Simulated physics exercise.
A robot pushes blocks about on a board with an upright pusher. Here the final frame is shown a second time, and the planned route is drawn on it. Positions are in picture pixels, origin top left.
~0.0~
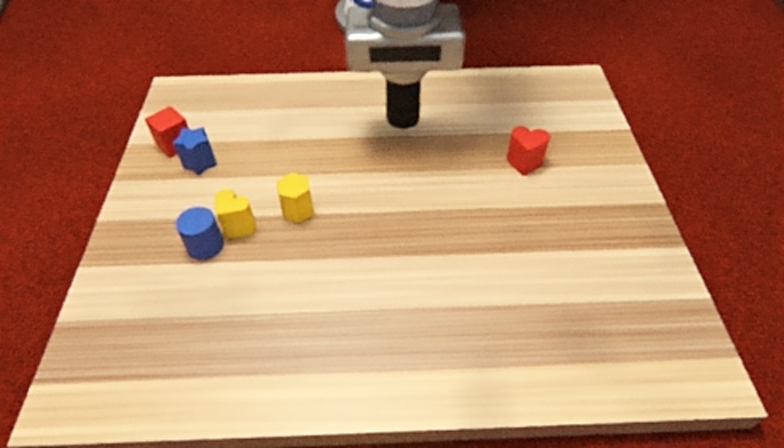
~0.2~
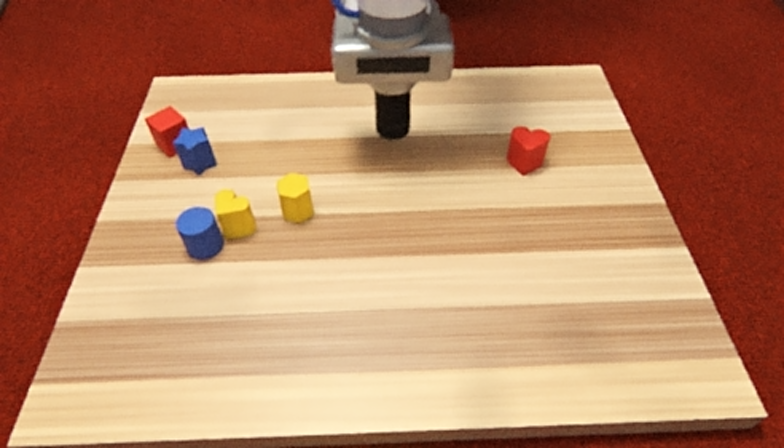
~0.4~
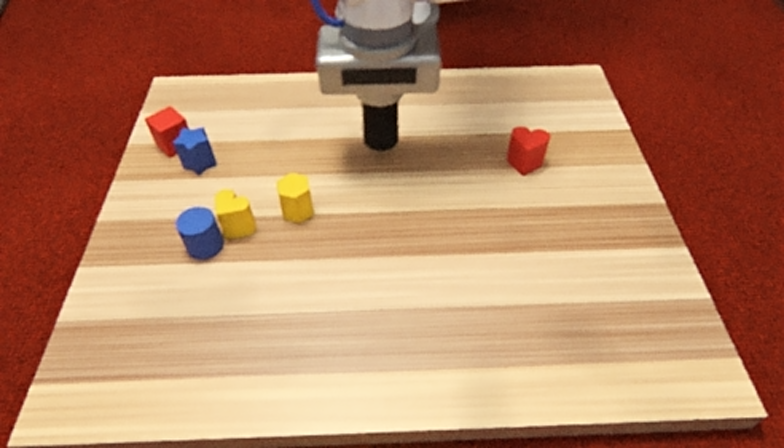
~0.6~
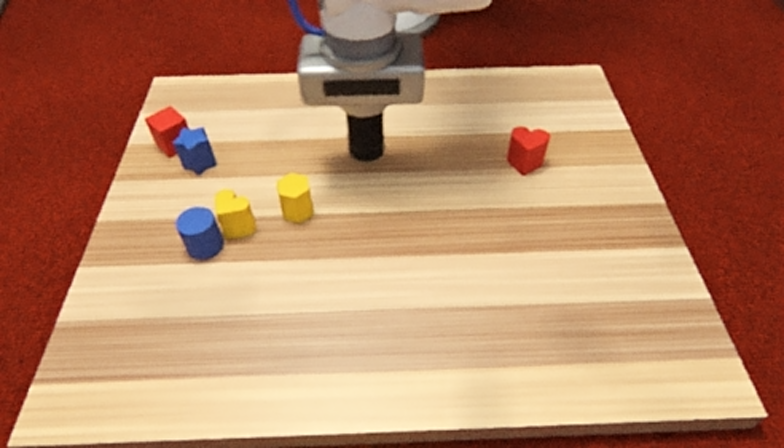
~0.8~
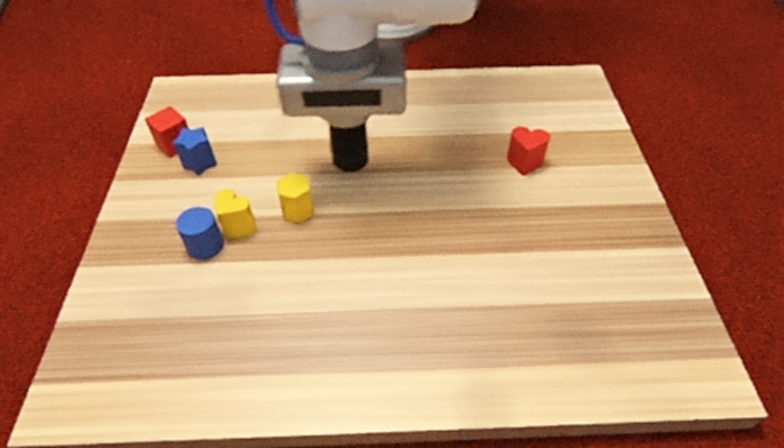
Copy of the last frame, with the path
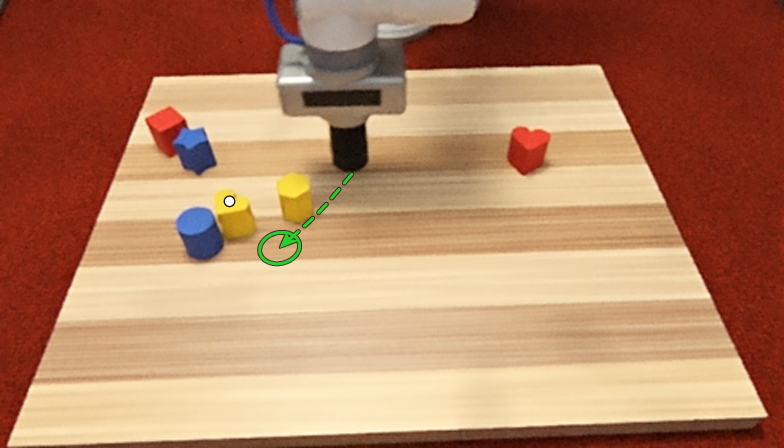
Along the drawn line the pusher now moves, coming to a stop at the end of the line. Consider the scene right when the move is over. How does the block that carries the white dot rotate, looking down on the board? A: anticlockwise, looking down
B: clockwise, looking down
That would be A.
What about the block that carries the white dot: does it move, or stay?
It is moved off its spot.
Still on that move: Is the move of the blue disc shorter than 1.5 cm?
Yes, it checks out.
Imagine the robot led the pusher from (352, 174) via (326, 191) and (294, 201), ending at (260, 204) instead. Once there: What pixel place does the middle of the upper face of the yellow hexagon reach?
Most likely (260, 204).
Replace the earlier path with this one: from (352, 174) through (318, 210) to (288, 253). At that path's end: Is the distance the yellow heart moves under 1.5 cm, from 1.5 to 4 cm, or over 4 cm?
Distance: Less than 1.5 cm.
Path on the board, from (352, 174) via (332, 198) and (308, 223), ending at (280, 248); the dot is on the yellow heart.
On the path given first. One third of the way, pusher at (329, 185); nothing pushed yet.
Two thirds of the way, pusher at (305, 210); yellow hexagon at (264, 201), turned 30° clockwise.
At the end, pusher at (276, 235); blue disc at (187, 222); yellow heart at (214, 198), turned 20° anticlockwise; yellow hexagon at (244, 208), turned 110° clockwise.
